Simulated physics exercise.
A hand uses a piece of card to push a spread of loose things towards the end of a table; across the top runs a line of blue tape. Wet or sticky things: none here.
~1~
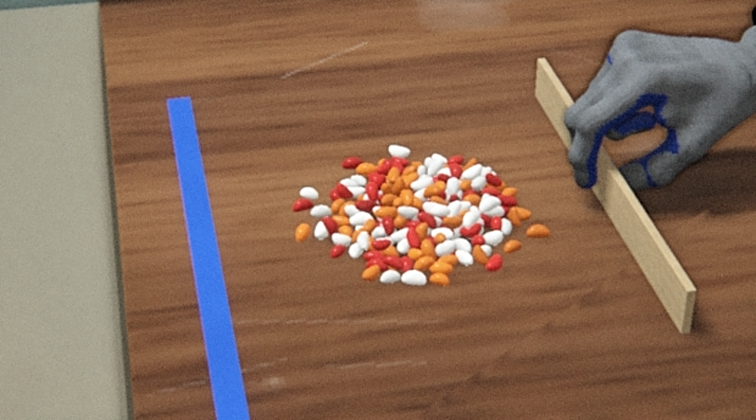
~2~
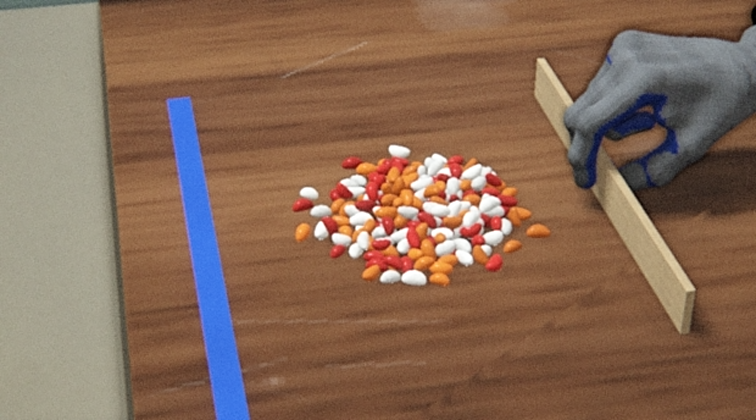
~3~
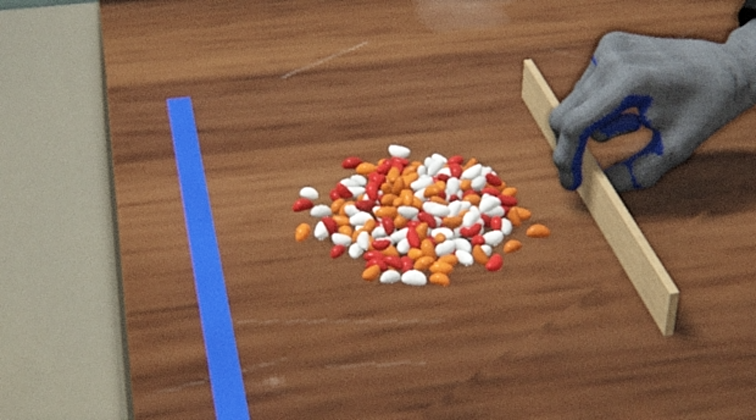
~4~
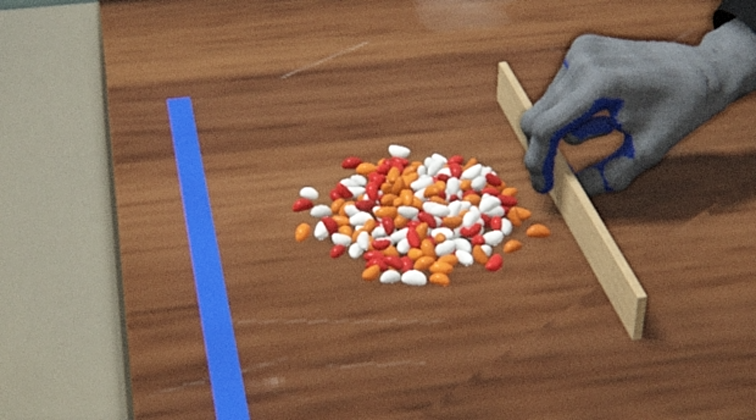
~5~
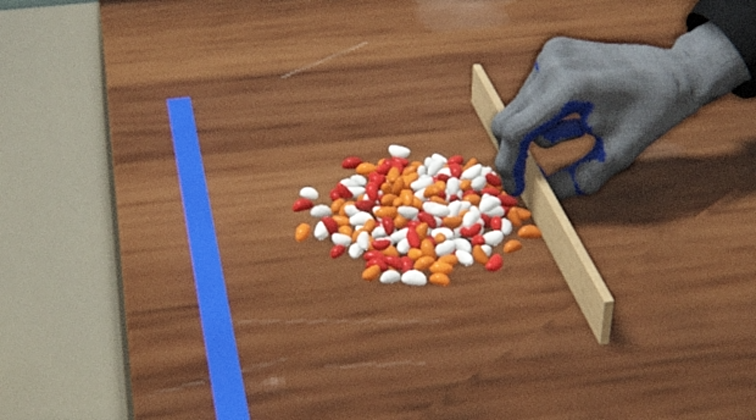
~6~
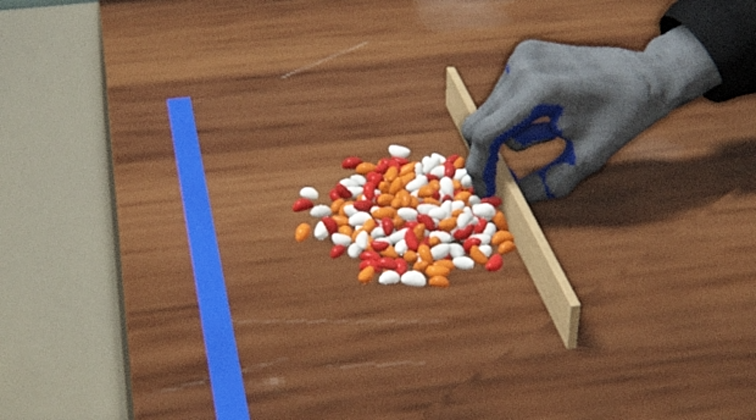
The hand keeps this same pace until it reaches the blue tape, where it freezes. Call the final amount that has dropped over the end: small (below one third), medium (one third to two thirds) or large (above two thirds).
Medium.
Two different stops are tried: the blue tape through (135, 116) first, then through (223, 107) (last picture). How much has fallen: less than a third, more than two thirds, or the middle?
Above two thirds, then below one third.
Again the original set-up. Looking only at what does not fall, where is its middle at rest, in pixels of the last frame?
Near pixel (156, 242).
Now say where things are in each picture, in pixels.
Piece of card (677, 290), at rest; blue tape (181, 112), about a palm's width from the edge; edge at (120, 255); the heap (421, 219), jelly beans, in the first picture.
Piece of card (676, 290), at rest, in the second picture.
Piece of card (660, 293); the heap (421, 219), in the third picture.
Piece of card (628, 297), in the fourth picture.
Piece of card (596, 301); the heap (421, 219), in the fifth picture.
Piece of card (564, 305); blue tape (181, 112); edge at (120, 255); the heap (417, 220), about a tenth pushed along, in the sixth picture.
Just after the last frame, piece of card still moving, near (344, 188); heap all on the table, its front near (198, 219).
A moment on, piece of card stopped at the blue tape; heap roughly a third over the edge.
Further on, piece of card stopped at the blue tape; heap roughly half over the edge.
When it is over, piece of card stopped at the blue tape; heap roughly half over the edge.
